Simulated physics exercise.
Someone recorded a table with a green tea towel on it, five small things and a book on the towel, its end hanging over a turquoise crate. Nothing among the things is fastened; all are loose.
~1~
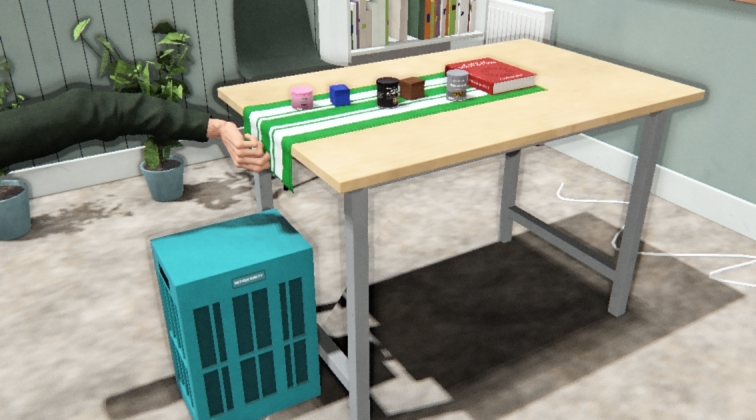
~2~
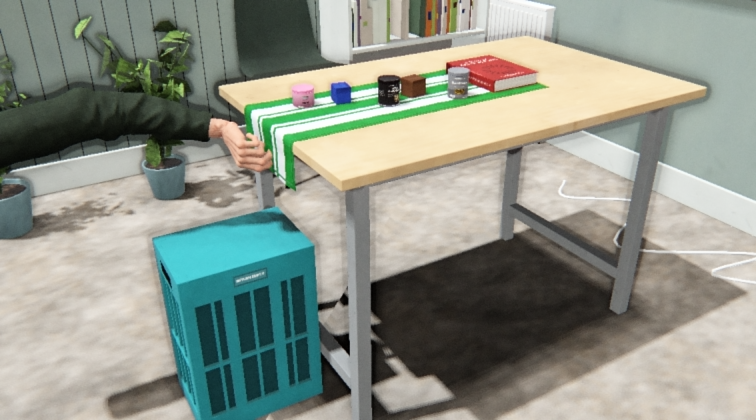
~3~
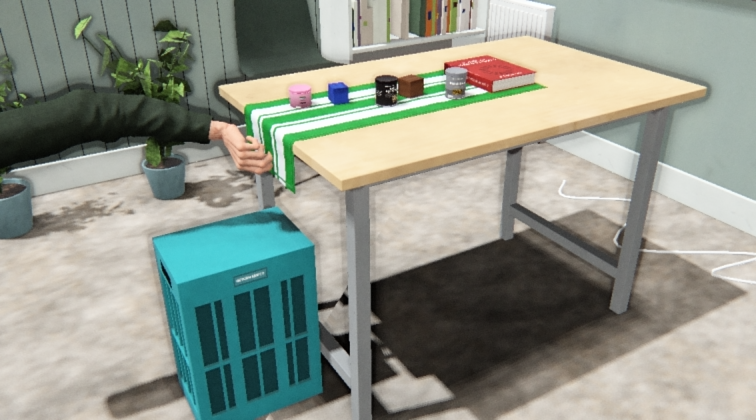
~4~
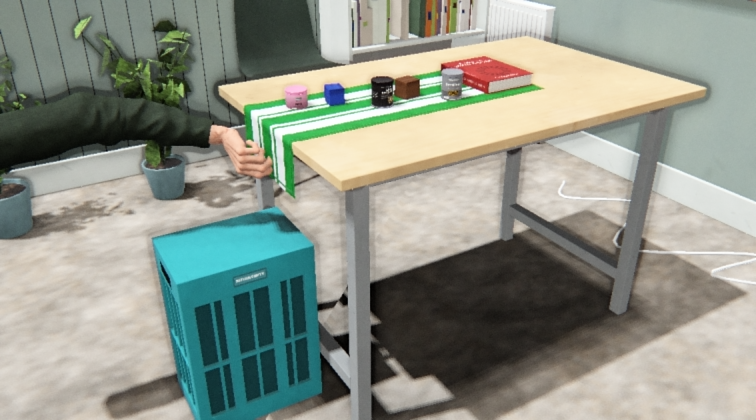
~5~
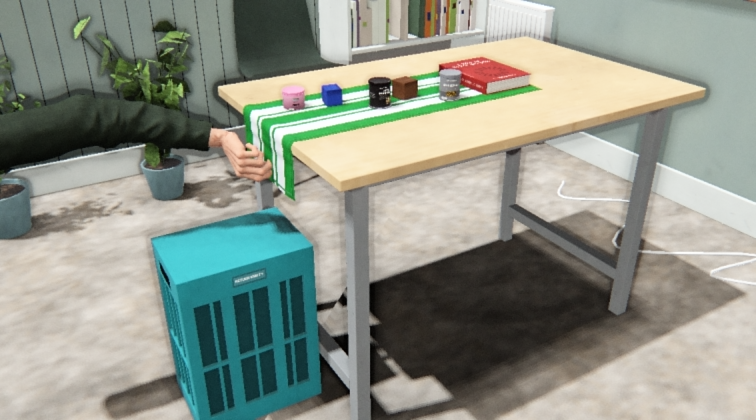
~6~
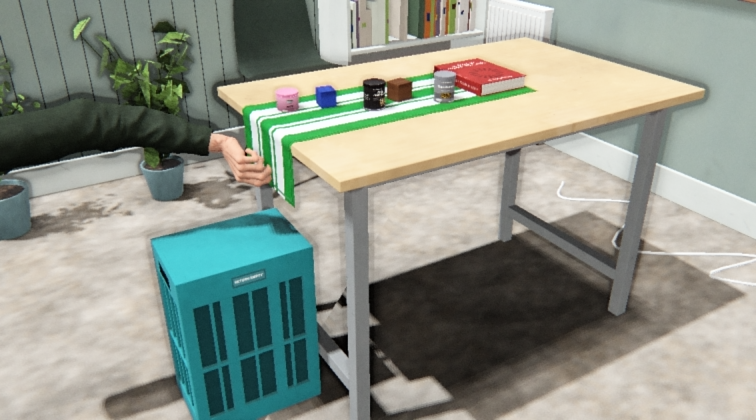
Hand at the table's edge slowly pulling a green-and-white striped cloth, small pots, cubes and a red book shifting slightly left.
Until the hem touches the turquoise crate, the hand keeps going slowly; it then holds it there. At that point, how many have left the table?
One.
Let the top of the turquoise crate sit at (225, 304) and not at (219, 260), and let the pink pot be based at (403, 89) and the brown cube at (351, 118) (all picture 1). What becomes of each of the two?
Outcome for the pink pot: It stays. Outcome for the brown cube: It is lost.
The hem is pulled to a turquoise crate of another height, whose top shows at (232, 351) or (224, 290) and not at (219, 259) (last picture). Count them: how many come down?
The tally is 4 and 2.
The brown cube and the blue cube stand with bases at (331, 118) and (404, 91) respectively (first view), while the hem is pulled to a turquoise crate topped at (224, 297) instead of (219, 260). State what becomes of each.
In the end the brown cube gets dislodged; meanwhile the blue cube rides it out.
A little later, hem near (271, 205); all still up.
Next, hem on the crate; pink pot gone.
When it is over, hem on the crate; pink pot gone. The table loses one.
